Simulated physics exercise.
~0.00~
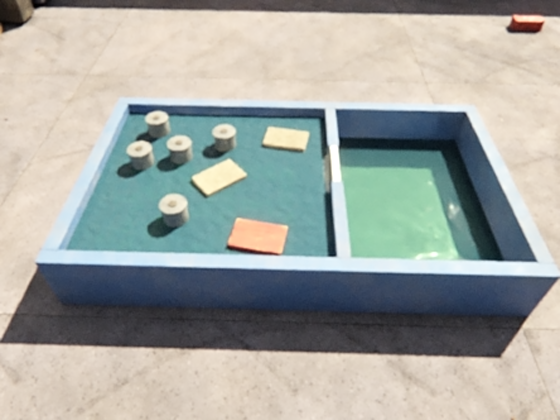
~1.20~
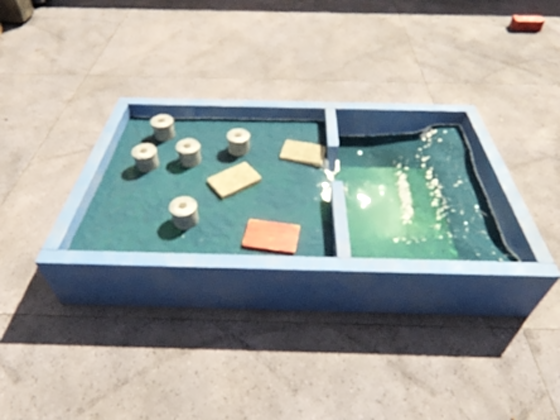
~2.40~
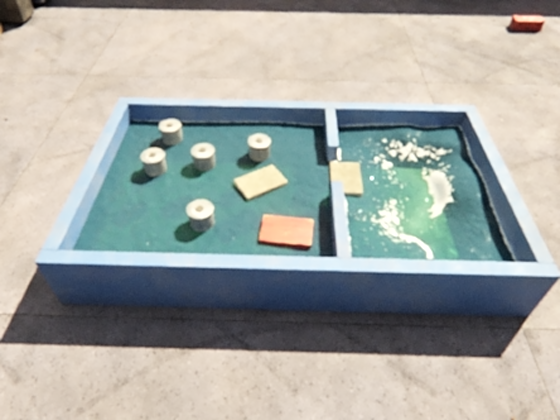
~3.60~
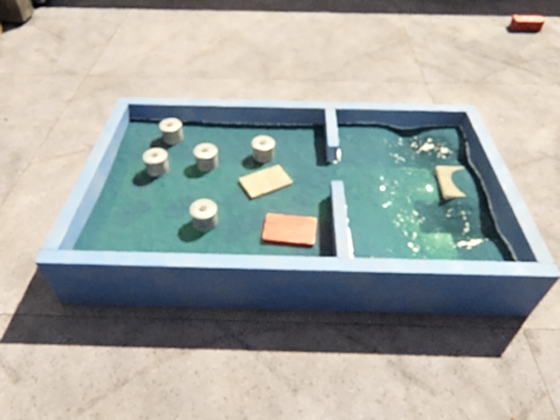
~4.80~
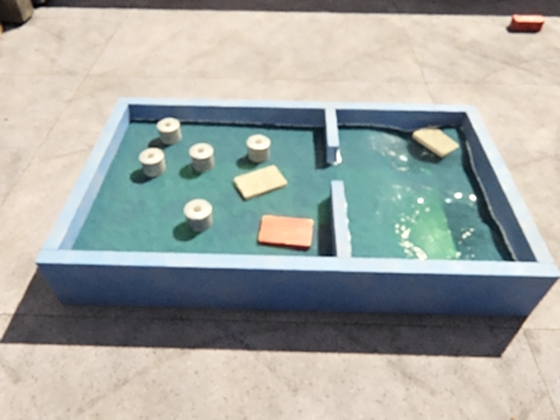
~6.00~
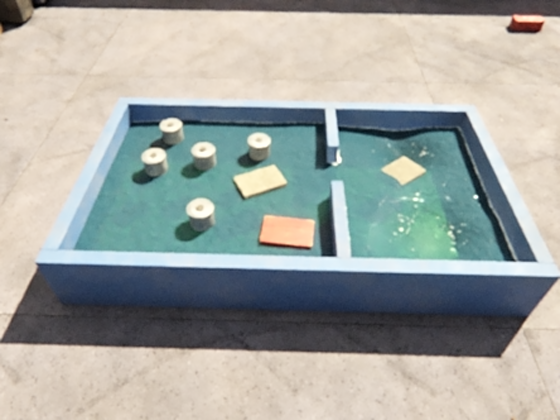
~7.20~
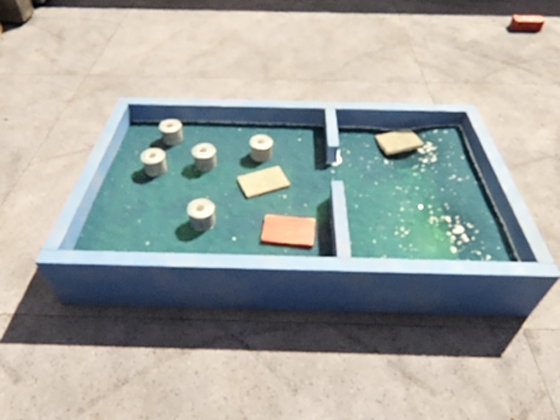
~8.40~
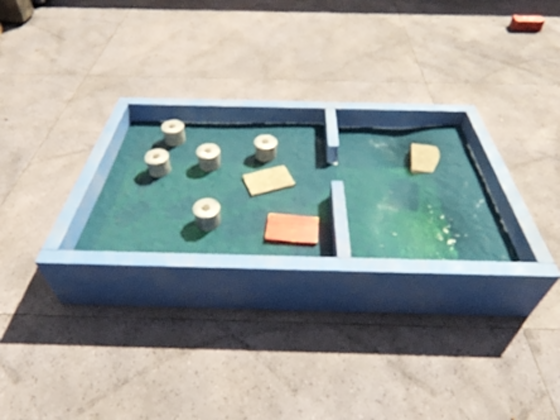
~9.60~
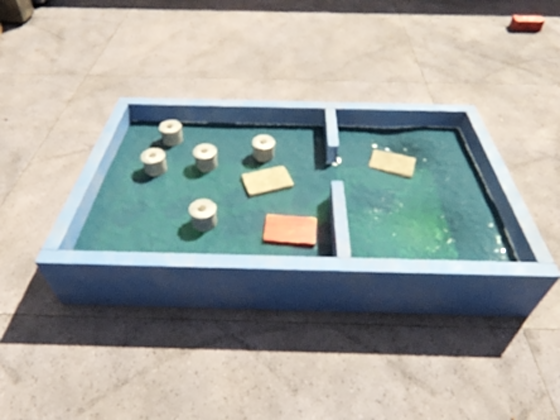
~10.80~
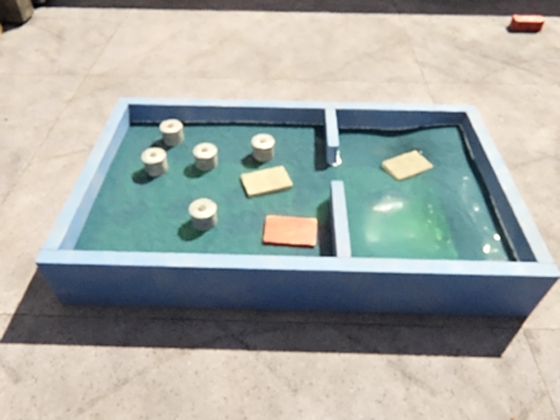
In a divided blue tank, water surges right, carrying one yellow float through the wall's gap.
